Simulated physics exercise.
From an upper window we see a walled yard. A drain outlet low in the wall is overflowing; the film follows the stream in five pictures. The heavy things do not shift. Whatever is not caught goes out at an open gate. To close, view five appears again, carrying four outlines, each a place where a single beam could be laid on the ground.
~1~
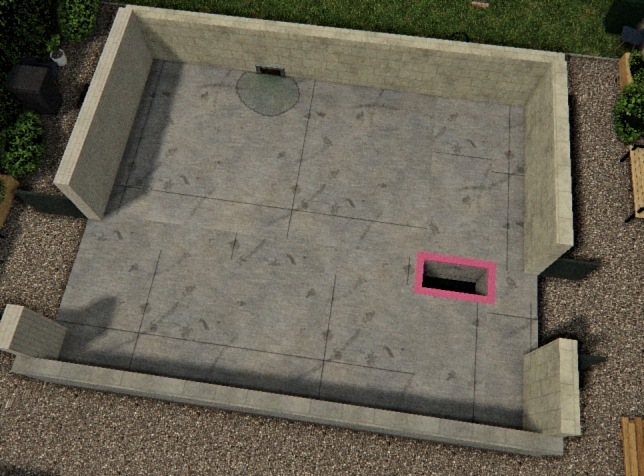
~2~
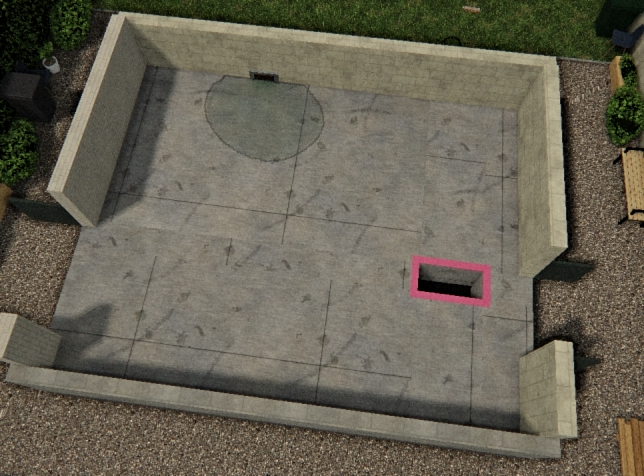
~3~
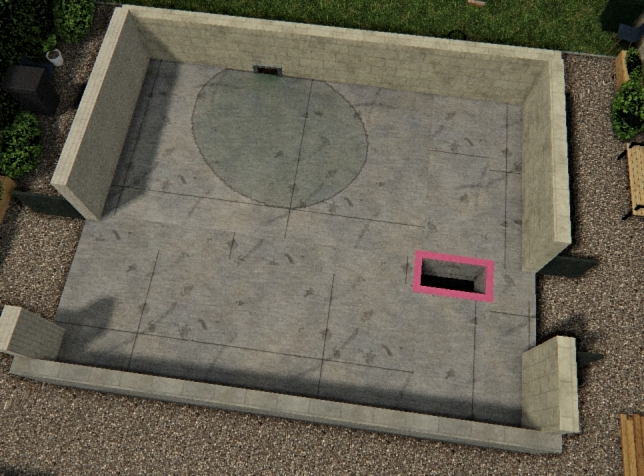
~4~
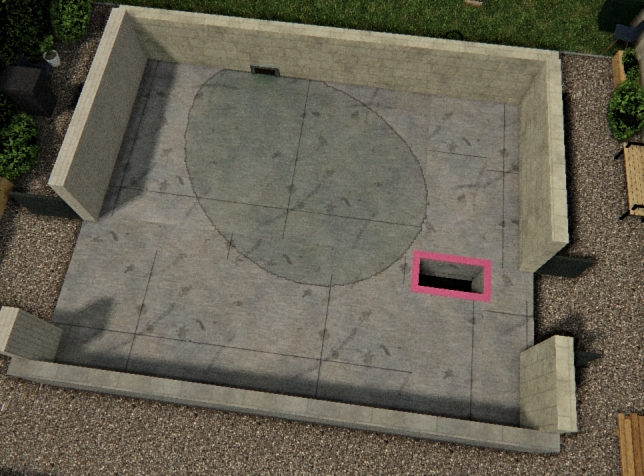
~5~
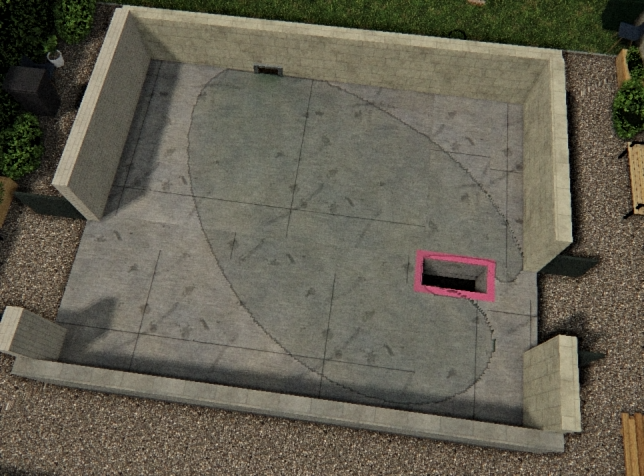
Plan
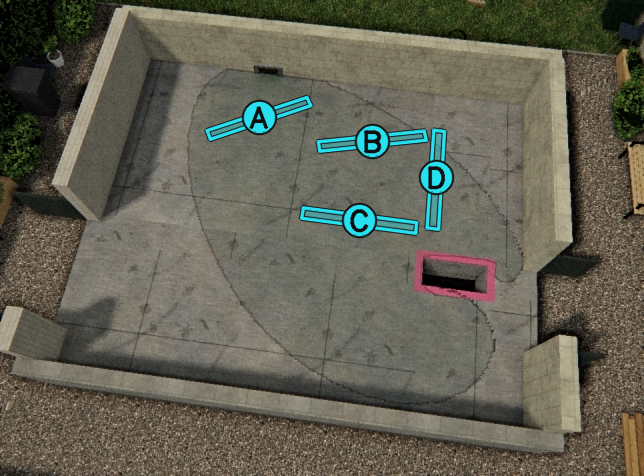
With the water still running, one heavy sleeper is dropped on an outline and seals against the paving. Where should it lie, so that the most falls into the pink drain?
D is best.
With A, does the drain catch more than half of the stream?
No, it does not.
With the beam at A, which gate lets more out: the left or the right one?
The right one.
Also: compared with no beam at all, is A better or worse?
It is worse.
On the marked copy, A from (208, 134) to (308, 101); B from (319, 146) to (425, 135); C from (302, 213) to (416, 227); D from (432, 228) to (439, 130).
Choosing A, about 26 % of the stream goes into the pink drain, about 73 % out by the gates.
Choosing B, about 30 % of the stream goes into the pink drain, about 70 % out by the gates.
Choosing C, about 26 % of the stream goes into the pink drain, about 74 % out by the gates.
Choosing D, about 38 % of the stream goes into the pink drain, about 61 % out by the gates.
